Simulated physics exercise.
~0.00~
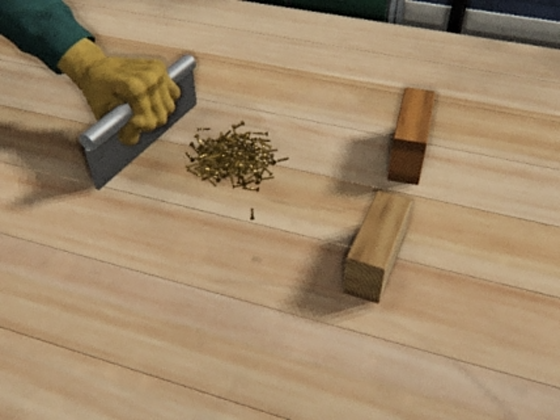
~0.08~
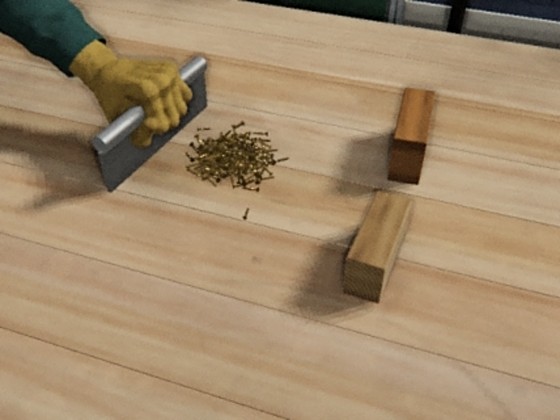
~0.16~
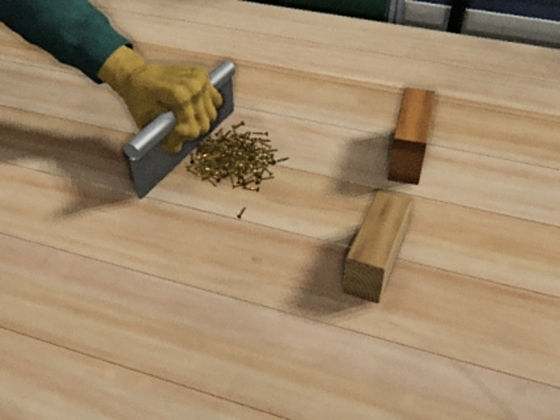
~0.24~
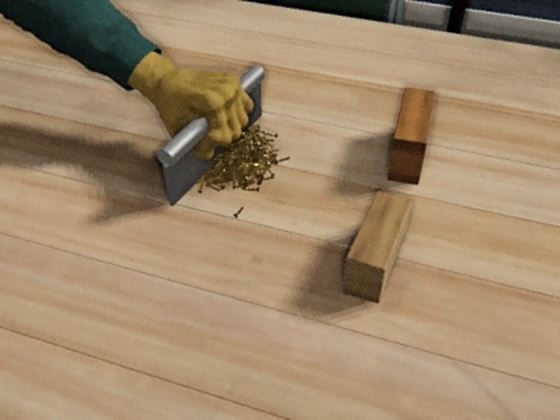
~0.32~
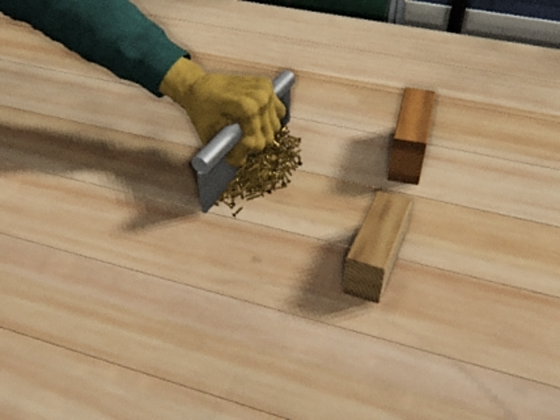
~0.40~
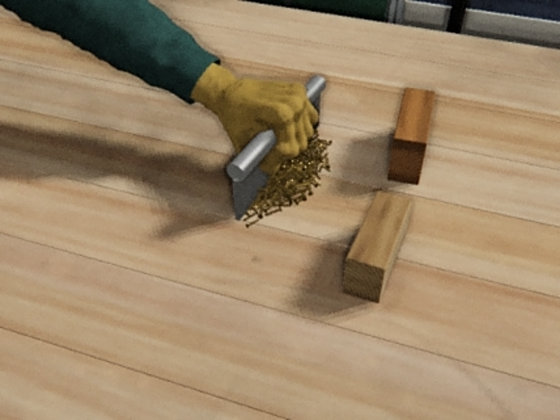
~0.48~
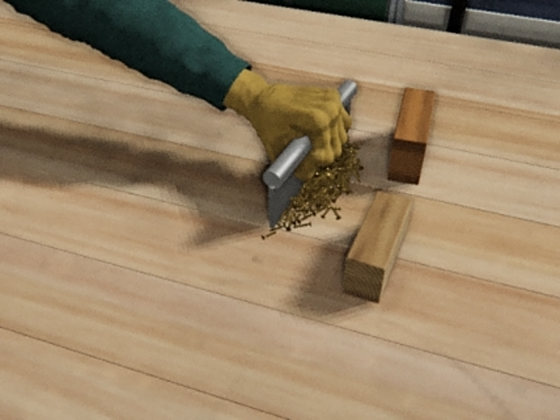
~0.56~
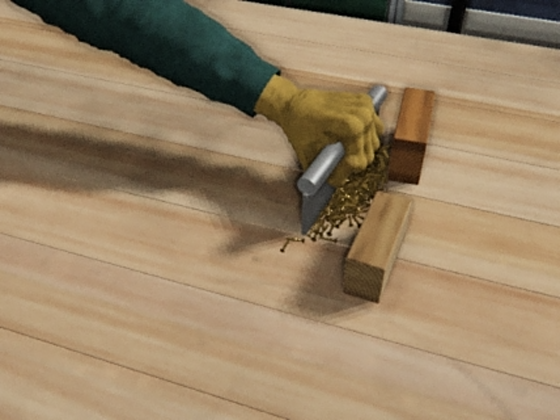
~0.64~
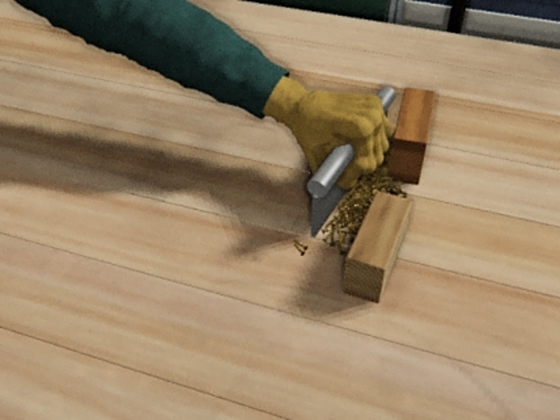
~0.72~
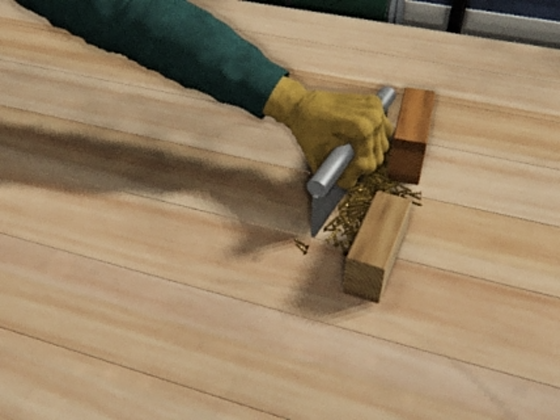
A gloved hand in a green sleeve pushed a metal scraper rightward into a pile of small brass-coloured screws, sweeping them toward two wooden blocks, then stopped against them with most screws bunched before the blocks and some poking into the gap.
